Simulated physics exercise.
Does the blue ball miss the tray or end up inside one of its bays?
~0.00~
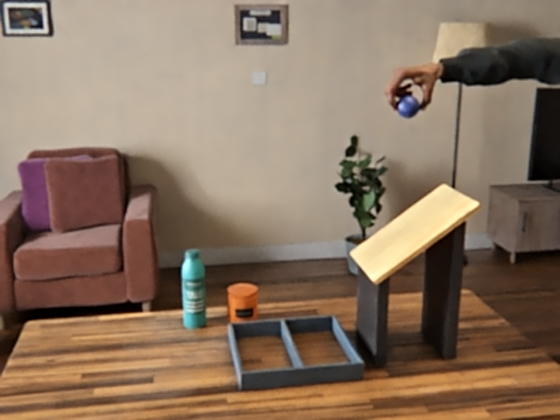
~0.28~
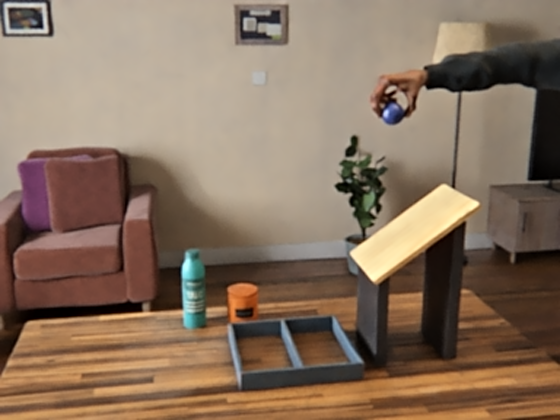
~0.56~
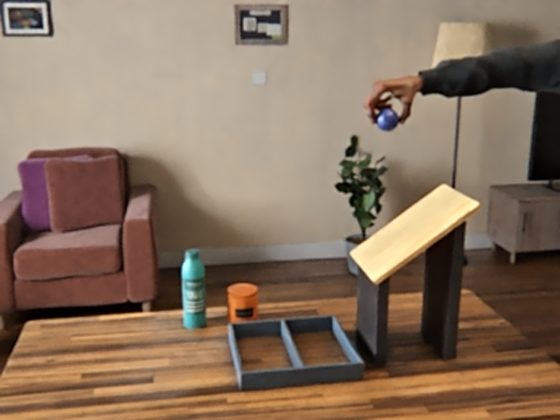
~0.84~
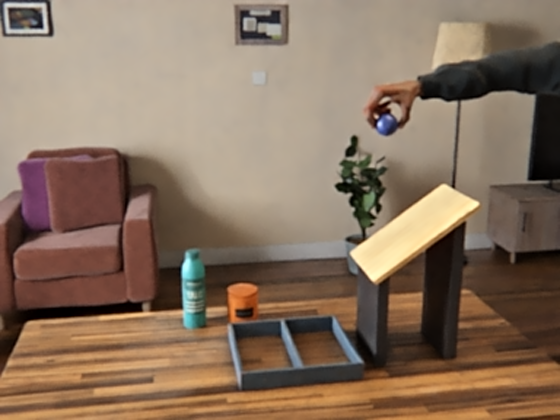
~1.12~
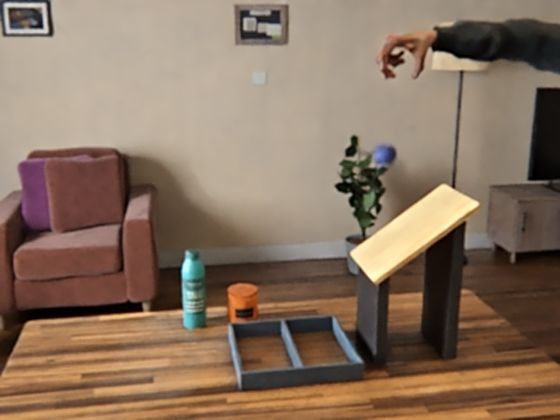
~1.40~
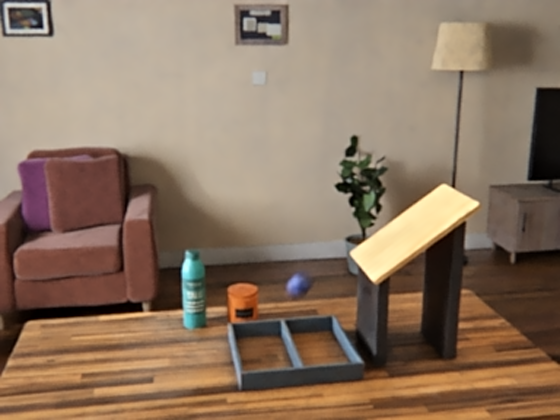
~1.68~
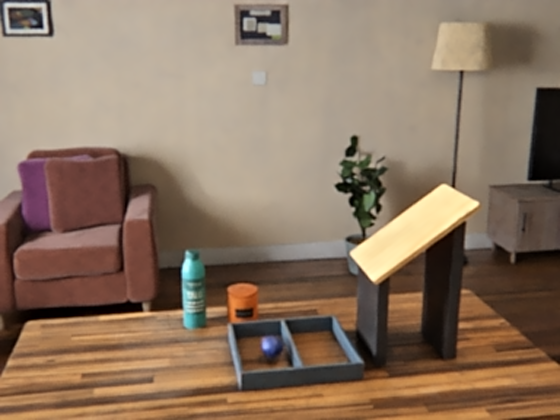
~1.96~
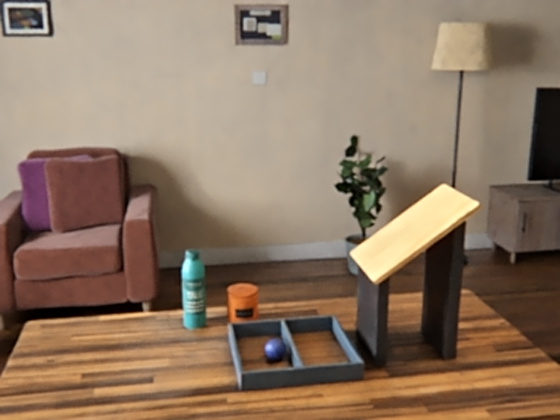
The blue ball ends up inside the tray, resting in the left bay, the one farther from the tilted board.
